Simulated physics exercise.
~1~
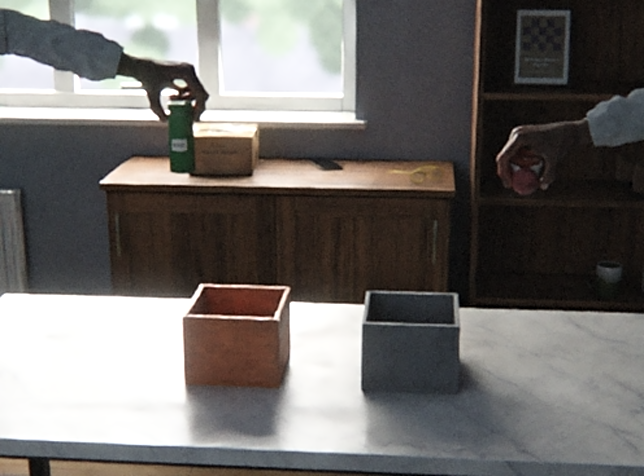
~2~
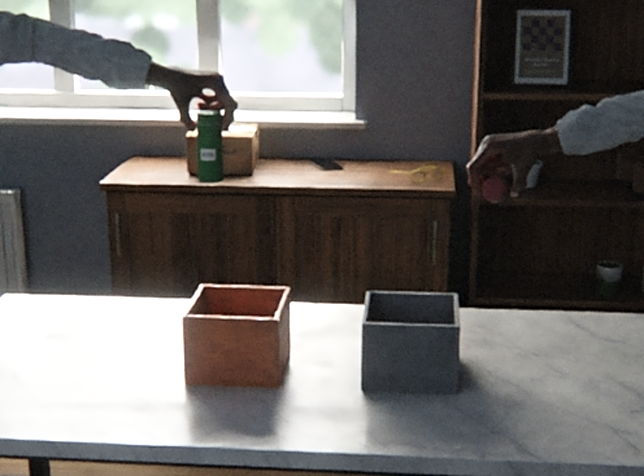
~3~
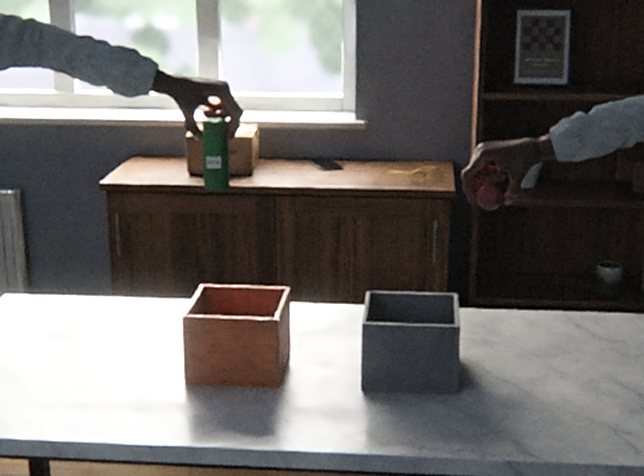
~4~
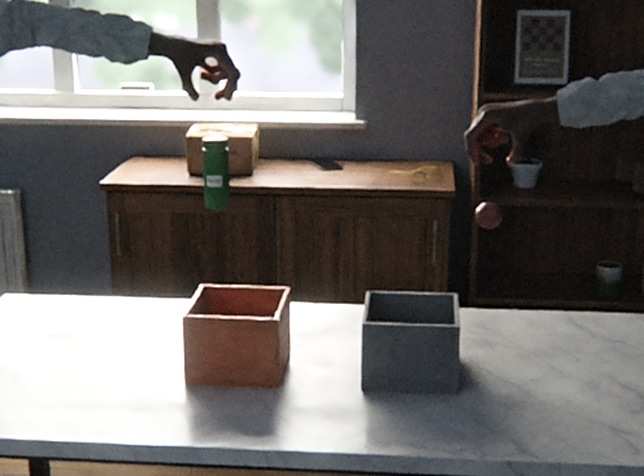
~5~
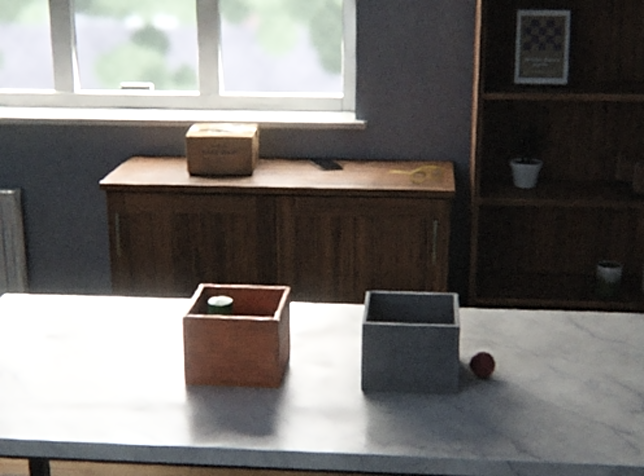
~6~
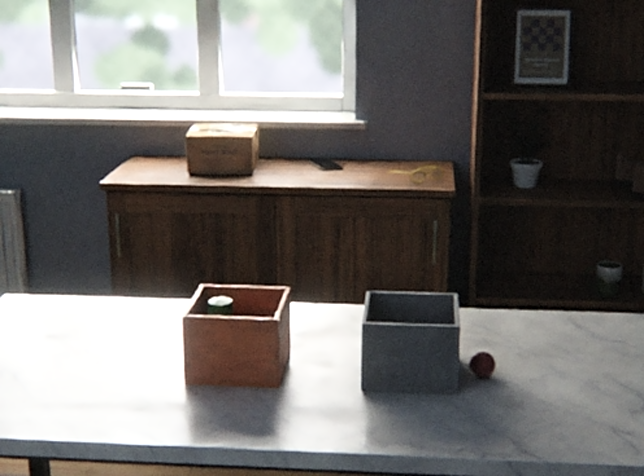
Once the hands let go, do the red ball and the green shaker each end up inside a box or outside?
The green shaker drops into the left box and stays upright inside it. The red ball misses and ends up on the table, just to the right of the grey box.
